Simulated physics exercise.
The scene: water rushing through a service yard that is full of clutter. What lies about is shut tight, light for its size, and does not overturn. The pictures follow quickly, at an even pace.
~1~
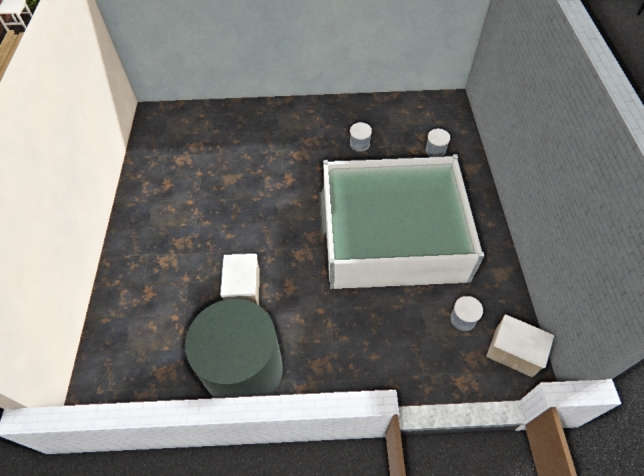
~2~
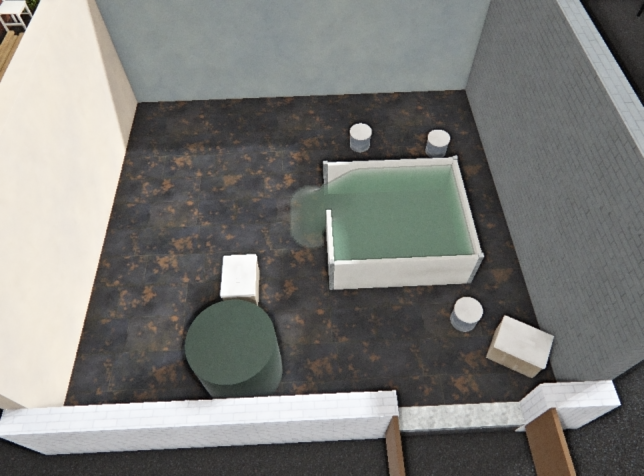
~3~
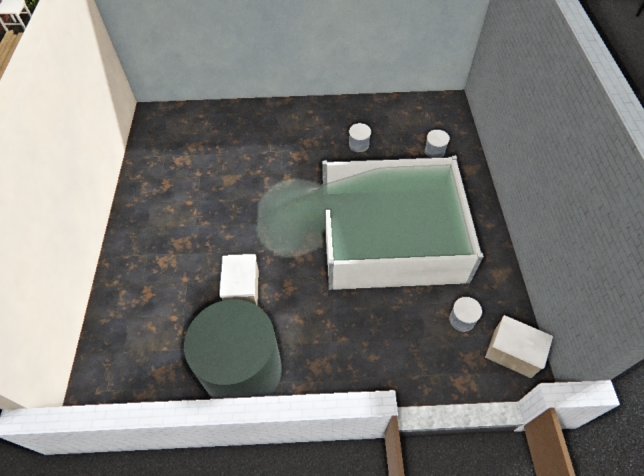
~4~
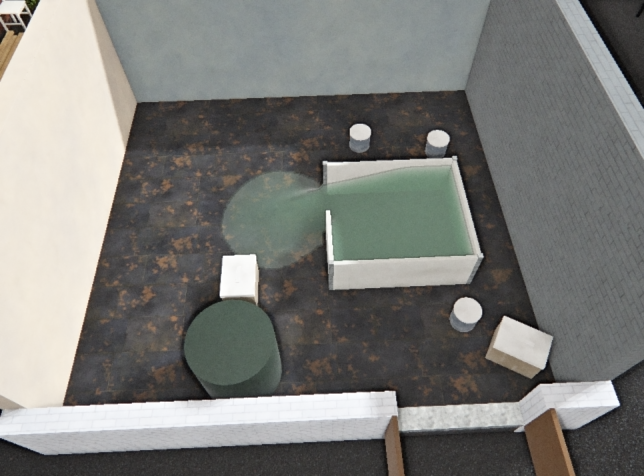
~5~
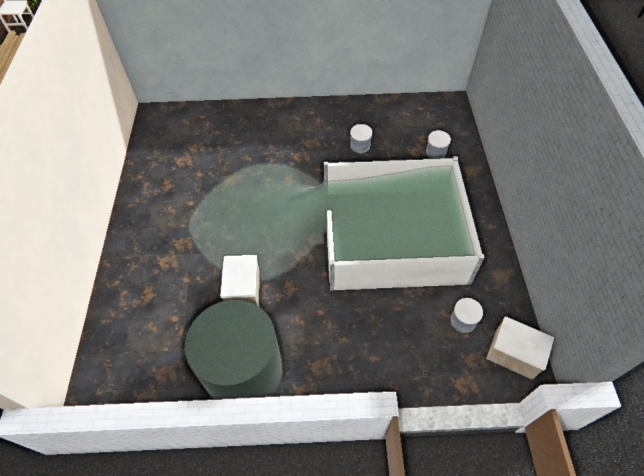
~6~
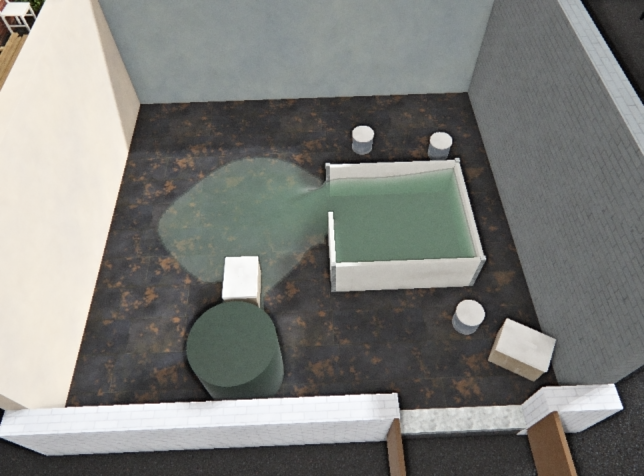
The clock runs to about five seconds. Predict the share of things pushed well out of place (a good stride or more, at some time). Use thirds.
Share: Less than a third.
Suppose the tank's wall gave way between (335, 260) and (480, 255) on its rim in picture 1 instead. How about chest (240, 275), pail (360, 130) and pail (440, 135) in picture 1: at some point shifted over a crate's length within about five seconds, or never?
One after the other: No, not that far, under that.
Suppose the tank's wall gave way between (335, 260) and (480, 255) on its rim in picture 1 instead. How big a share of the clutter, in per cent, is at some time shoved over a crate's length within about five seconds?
About 40 per cent.
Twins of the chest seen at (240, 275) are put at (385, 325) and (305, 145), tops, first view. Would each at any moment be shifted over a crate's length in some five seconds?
In that order: No, under that.
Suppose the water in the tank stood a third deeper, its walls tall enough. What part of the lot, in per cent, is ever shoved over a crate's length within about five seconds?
About 0 per cent.
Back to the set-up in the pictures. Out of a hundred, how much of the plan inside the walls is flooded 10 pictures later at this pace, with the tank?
Roughly 50 per cent.
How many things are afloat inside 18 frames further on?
I count 0.
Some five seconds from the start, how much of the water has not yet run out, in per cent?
Some 100 per cent.
A moment on, 0 of 5 are well off their spots; 0 afloat.
Next, 0 of 5 are well off their spots; 0 afloat.
Later, 0 of 5 are well off their spots; 0 afloat.
In the end, 0 of 5 are well off their spots, and 0 have been at some point; 0 afloat.
